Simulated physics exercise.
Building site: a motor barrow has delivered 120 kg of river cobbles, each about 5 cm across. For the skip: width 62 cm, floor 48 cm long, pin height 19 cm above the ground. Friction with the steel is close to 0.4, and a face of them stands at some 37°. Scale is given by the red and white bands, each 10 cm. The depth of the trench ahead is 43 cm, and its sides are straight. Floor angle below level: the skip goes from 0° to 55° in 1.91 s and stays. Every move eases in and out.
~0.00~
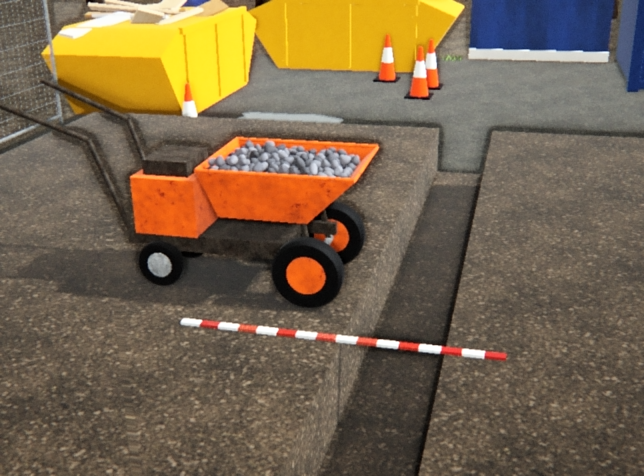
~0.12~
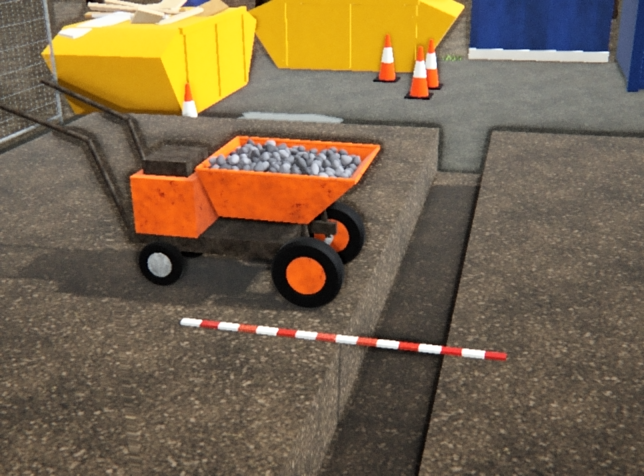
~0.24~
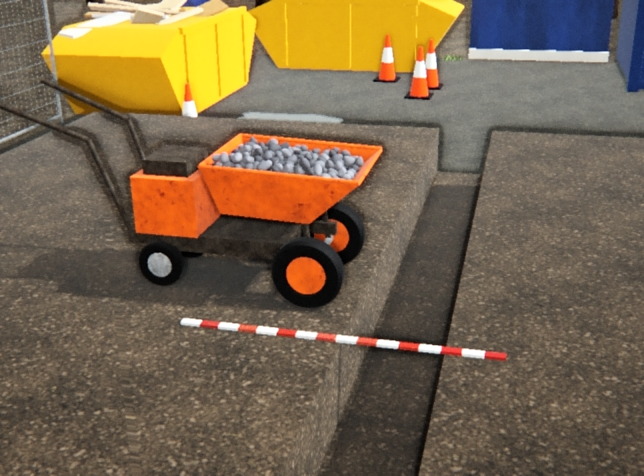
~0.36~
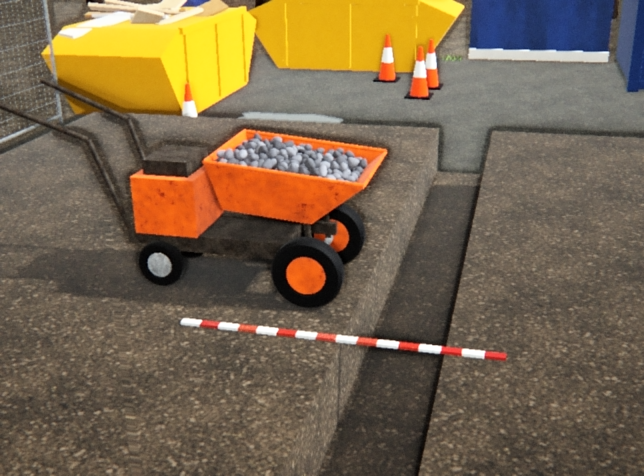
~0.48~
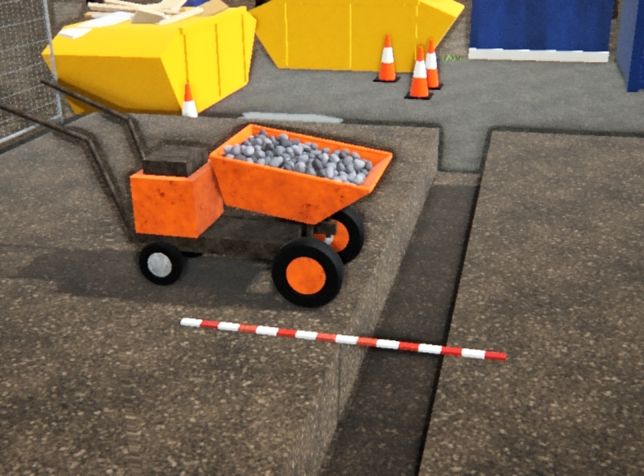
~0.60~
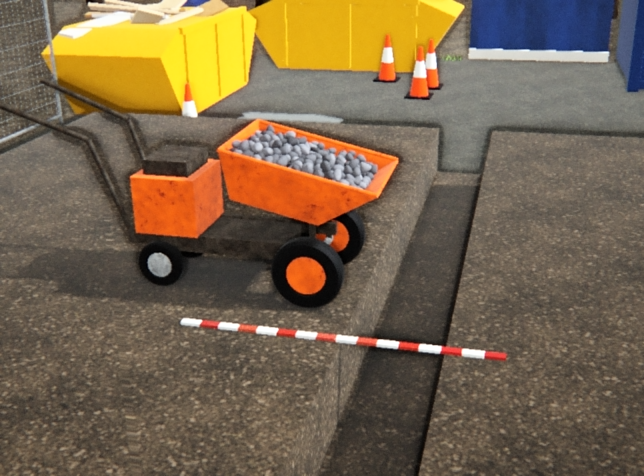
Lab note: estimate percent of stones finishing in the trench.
Approx. 54 %.
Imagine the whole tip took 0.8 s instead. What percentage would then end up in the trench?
45 %.
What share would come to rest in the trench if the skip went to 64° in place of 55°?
Then close to 60 per cent.
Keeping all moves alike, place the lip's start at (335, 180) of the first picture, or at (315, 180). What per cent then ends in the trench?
From the first spot near 75, from the second near 85 per cent.
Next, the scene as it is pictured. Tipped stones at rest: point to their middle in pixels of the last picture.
I'd point somewhere around (442, 352).
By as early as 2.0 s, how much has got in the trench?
Roughly 15% by that time.
After 1.4 s the floor is at 46°; 100 % in the skip; the foremost stones are at (419, 225).
After 2.0 s the floor is at 55°; 70 % in the skip, 17 % in the trench, 13 % past the trench; the foremost stones are at (508, 298).
After 2.4 s the floor is at 55°; 47 % in the skip, 27 % in the trench, 26 % past the trench; the foremost stones are at (559, 293).
After 4.3 s the floor is at 55°; 17 % in the skip, 54 % in the trench, 29 % past the trench; the foremost stones are at (583, 302).
